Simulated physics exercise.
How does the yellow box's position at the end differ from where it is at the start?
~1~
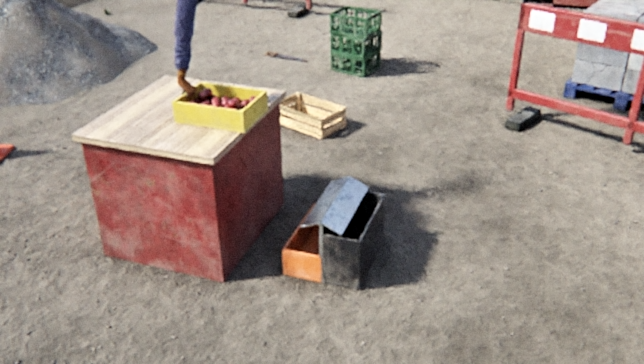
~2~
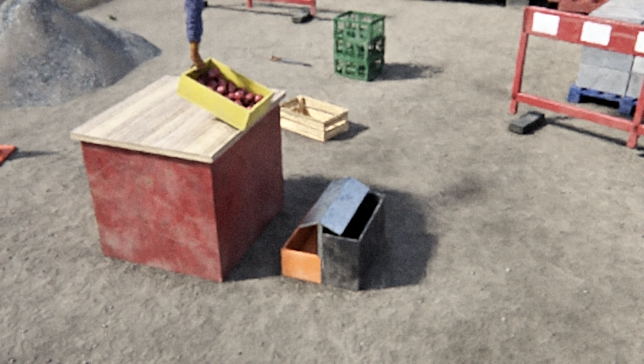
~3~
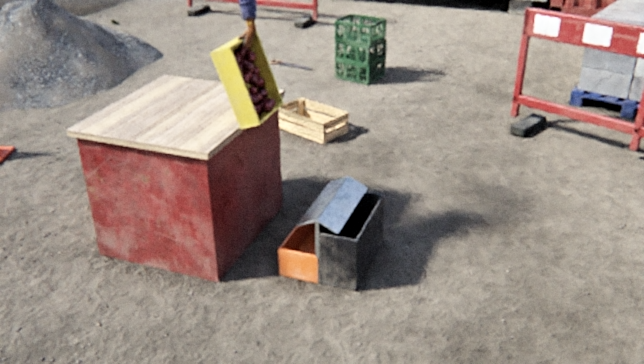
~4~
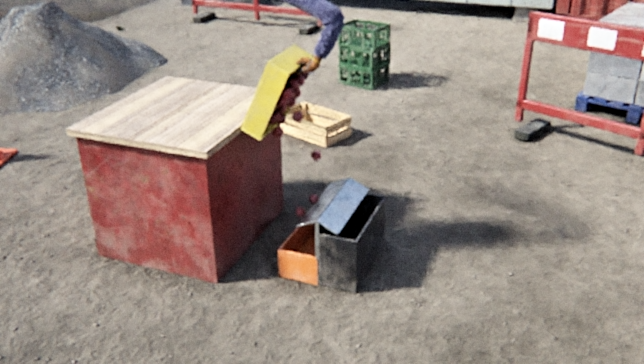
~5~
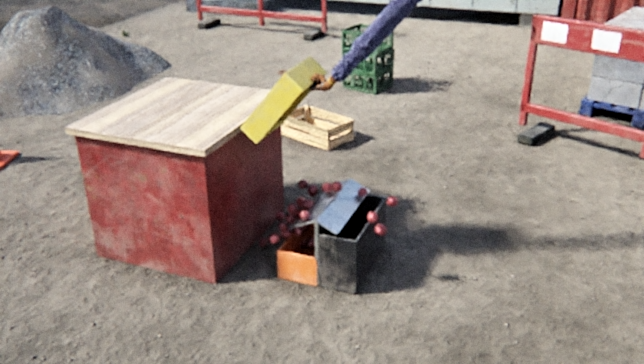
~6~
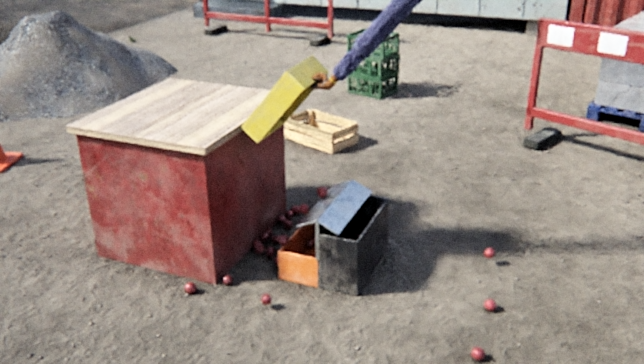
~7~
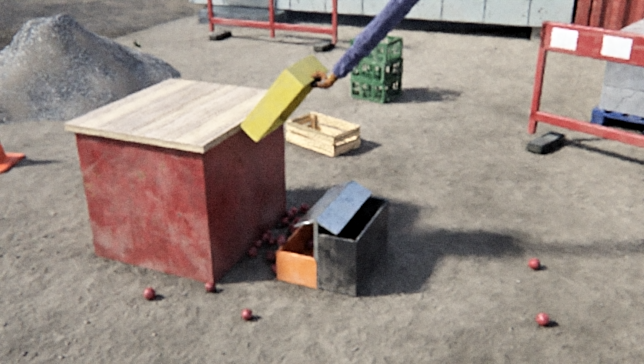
At the start the yellow box sits upright on top of the bench. By the end it is farther right, held steeply tipped over at the bench's right edge.
